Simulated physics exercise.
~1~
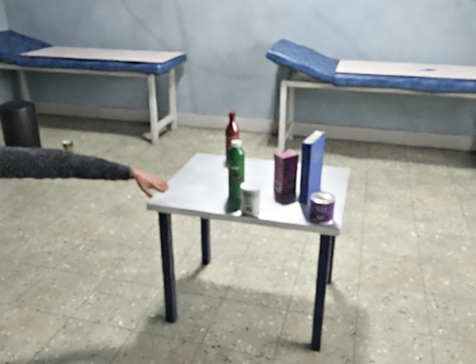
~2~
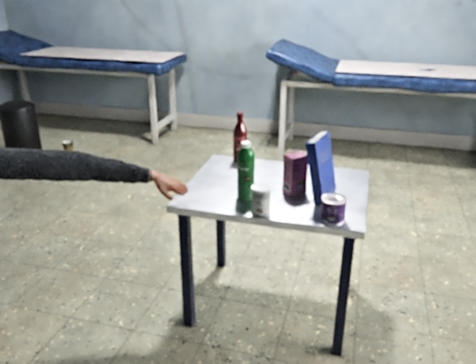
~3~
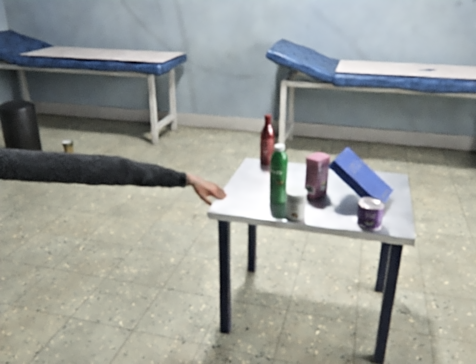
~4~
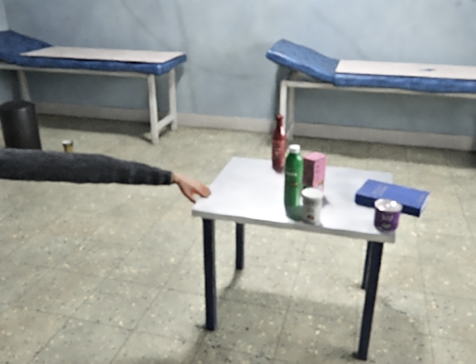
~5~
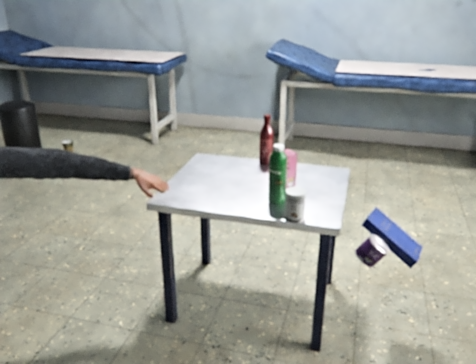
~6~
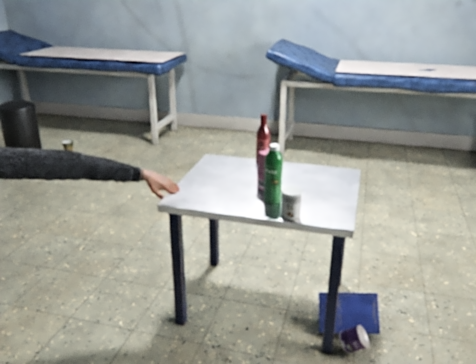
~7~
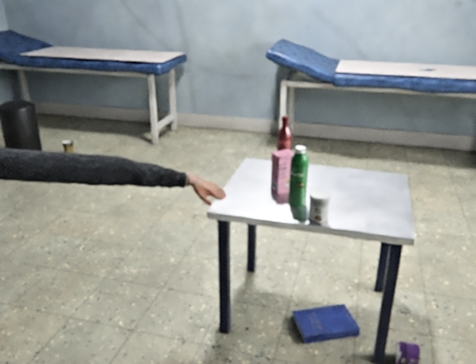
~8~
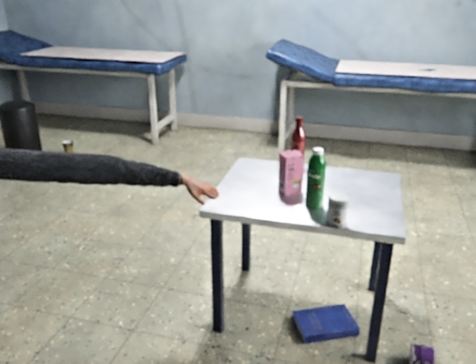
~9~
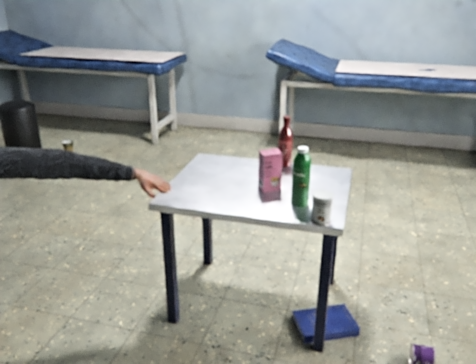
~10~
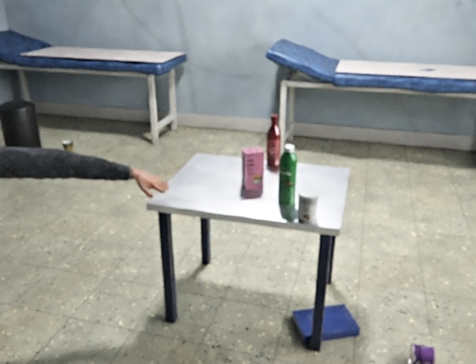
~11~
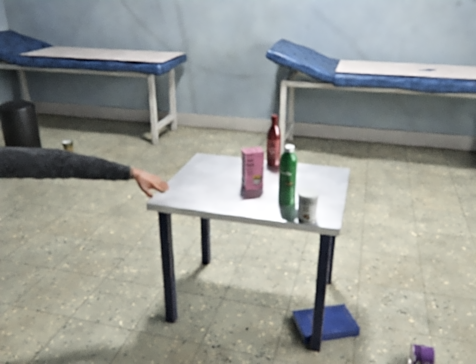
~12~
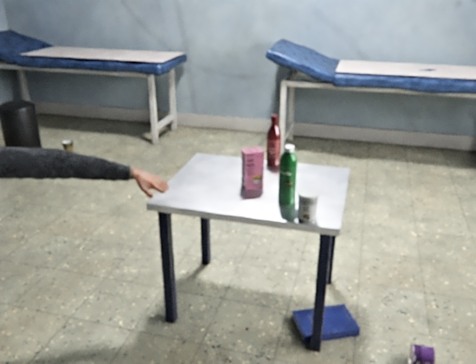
Table shoved right and back twice by a hand, blue book toppling and falling off with purple tin, bottles staying upright.
